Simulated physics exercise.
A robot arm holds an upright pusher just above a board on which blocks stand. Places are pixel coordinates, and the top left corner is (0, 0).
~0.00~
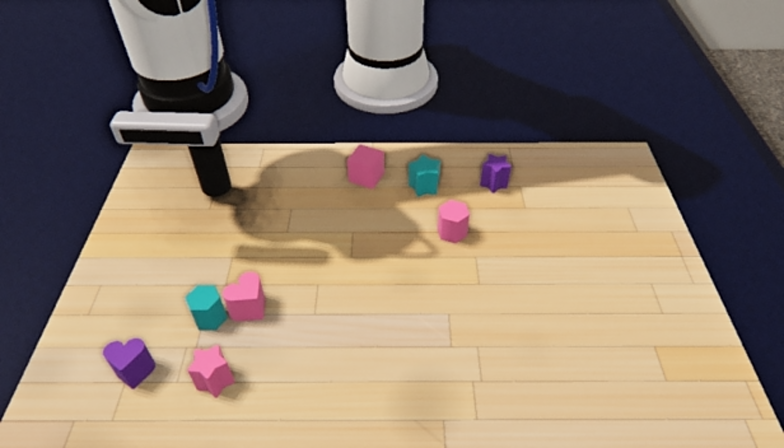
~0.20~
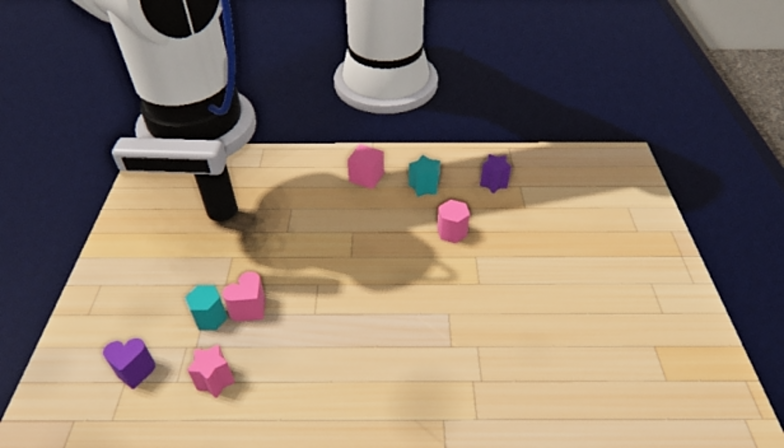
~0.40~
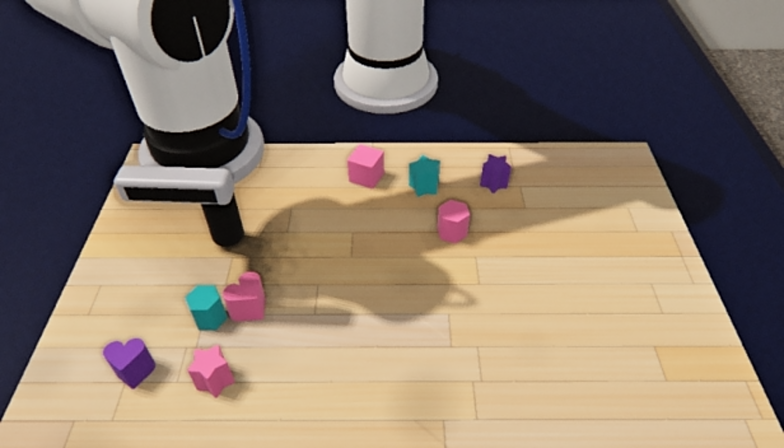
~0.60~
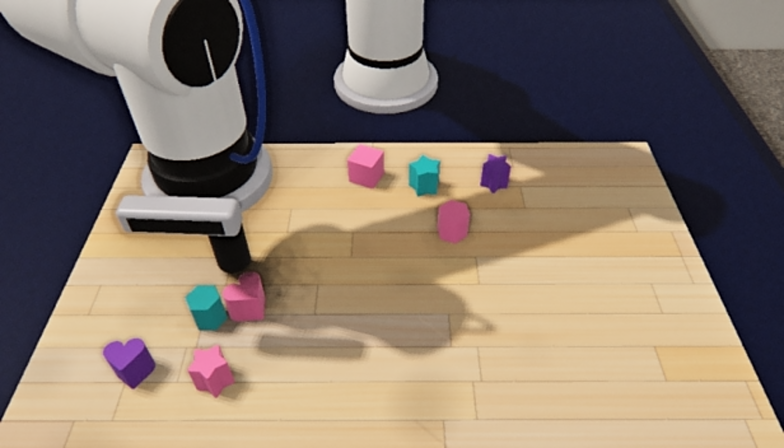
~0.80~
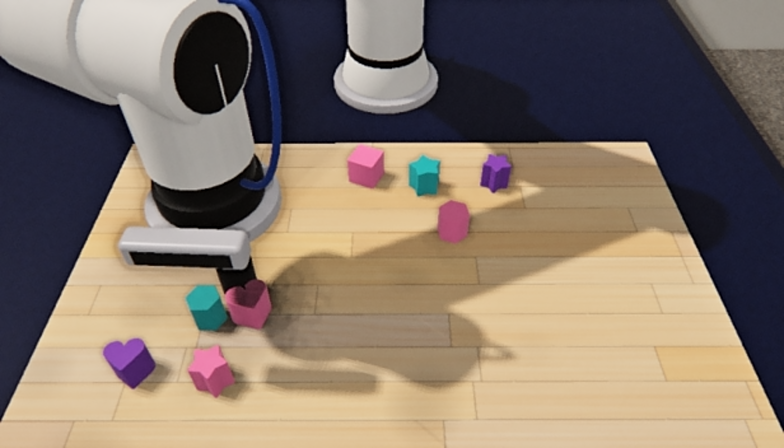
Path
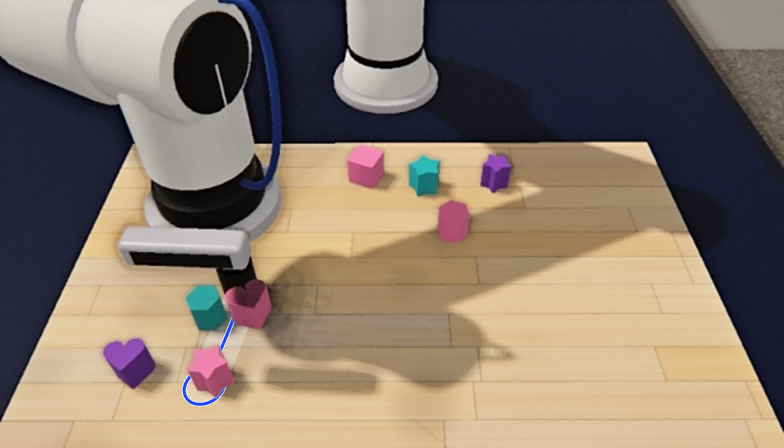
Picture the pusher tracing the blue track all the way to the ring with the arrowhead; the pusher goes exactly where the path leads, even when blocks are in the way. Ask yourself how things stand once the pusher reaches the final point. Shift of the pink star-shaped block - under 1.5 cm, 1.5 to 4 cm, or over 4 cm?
Covers 1.5 to 4 cm.
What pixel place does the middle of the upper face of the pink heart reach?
It ends at (252, 318).
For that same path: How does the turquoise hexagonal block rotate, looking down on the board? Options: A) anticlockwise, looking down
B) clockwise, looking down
B: Clockwise, looking down.
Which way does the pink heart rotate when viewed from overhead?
It goes anticlockwise.
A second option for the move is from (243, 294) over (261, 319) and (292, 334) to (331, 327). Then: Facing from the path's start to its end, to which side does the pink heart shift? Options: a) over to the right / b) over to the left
I'll go with a - over to the right.
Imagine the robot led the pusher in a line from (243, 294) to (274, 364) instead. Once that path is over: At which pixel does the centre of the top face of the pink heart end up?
By then it is at (281, 370).
Drawn move, straight from (243, 294) to (204, 386).
What follows on the original path. One third of the way, pusher (229, 317); turquoise hexagonal block (189, 307), turned 25° clockwise; pink heart (251, 314), turned 35° anticlockwise.
Two thirds of the way, pusher (217, 347); turquoise hexagonal block (186, 309), turned 35° clockwise; pink heart (252, 318), turned 55° anticlockwise.
At the end, pusher (202, 380); purple heart still; turquoise hexagonal block (186, 309), turned 35° clockwise; pink star-shaped block (199, 397); pink heart (252, 318), turned 55° anticlockwise.
